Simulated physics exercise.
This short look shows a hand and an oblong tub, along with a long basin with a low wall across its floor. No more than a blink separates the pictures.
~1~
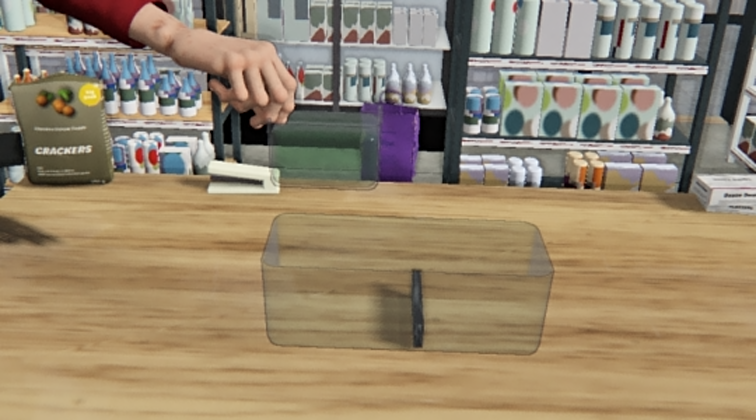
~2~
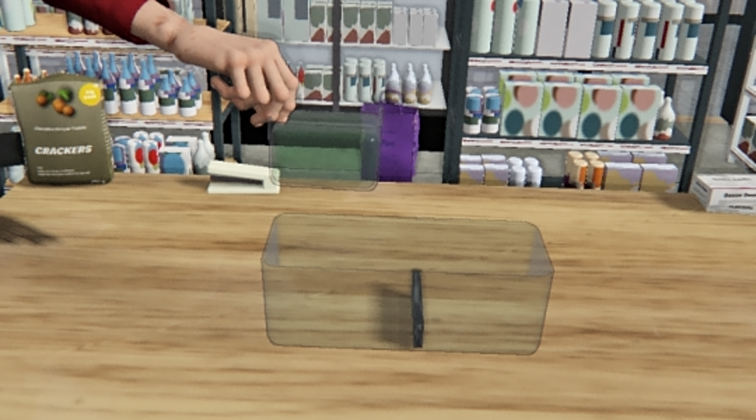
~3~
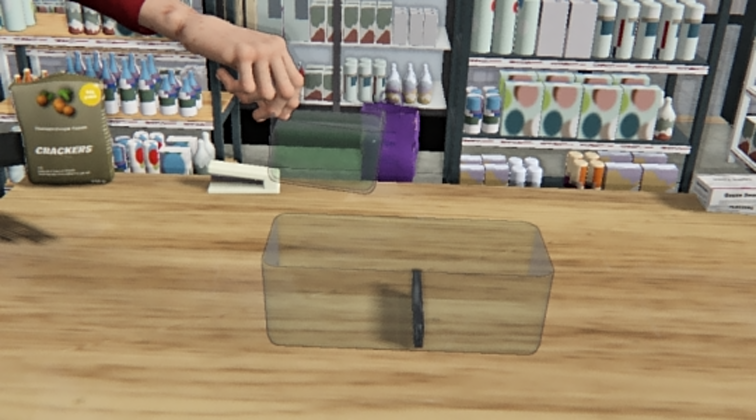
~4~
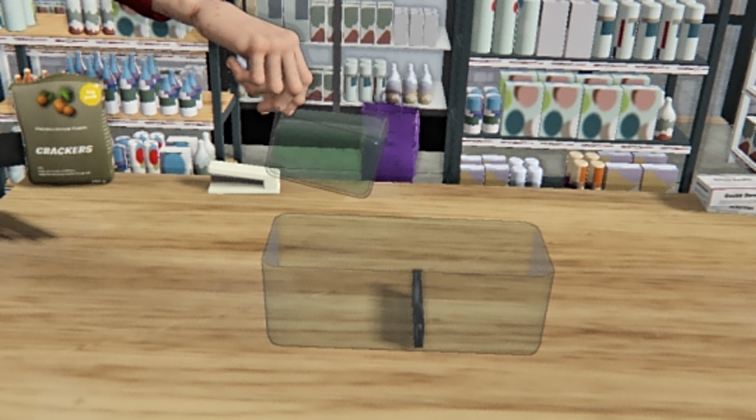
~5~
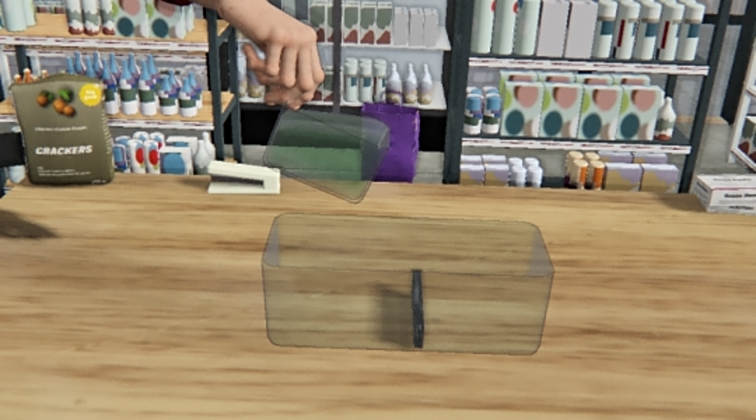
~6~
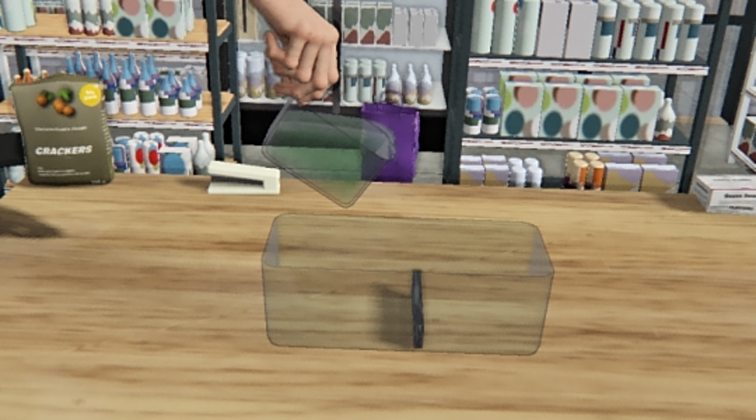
A hand tilted a clear tub of greenish liquid further and further down to the right above a shop counter, while a long, see-through basin with a low dark divider sat still in front.
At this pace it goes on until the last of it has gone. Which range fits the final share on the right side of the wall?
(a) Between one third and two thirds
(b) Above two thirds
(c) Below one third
Answer: A.
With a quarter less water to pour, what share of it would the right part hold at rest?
Estimated share: Around 40 %.
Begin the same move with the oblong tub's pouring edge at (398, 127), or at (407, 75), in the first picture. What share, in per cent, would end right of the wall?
It comes to 70 % the first time and 80 % the second.
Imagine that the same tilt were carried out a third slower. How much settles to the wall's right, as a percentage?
Near 65 in a hundred.
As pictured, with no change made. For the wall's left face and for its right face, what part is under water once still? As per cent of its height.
30 per cent left, 50 per cent right.
A moment on, the oblong tub is tipped on its side and 28 per cent is still to pour, 4 is left of the wall and 29 right of it.
Next, the oblong tub is tipped right over and 6 per cent is still to pour, 29 is left of the wall and 59 right of it.
Then the oblong tub is tipped right over and 0 per cent is still to pour, 41 is left of the wall and 56 right of it.
Later the oblong tub is tipped right over and 0 per cent is still to pour, 43 is left of the wall and 56 right of it.
In the end 43 per cent lies left of the wall, 56 right of it and 1 outside.
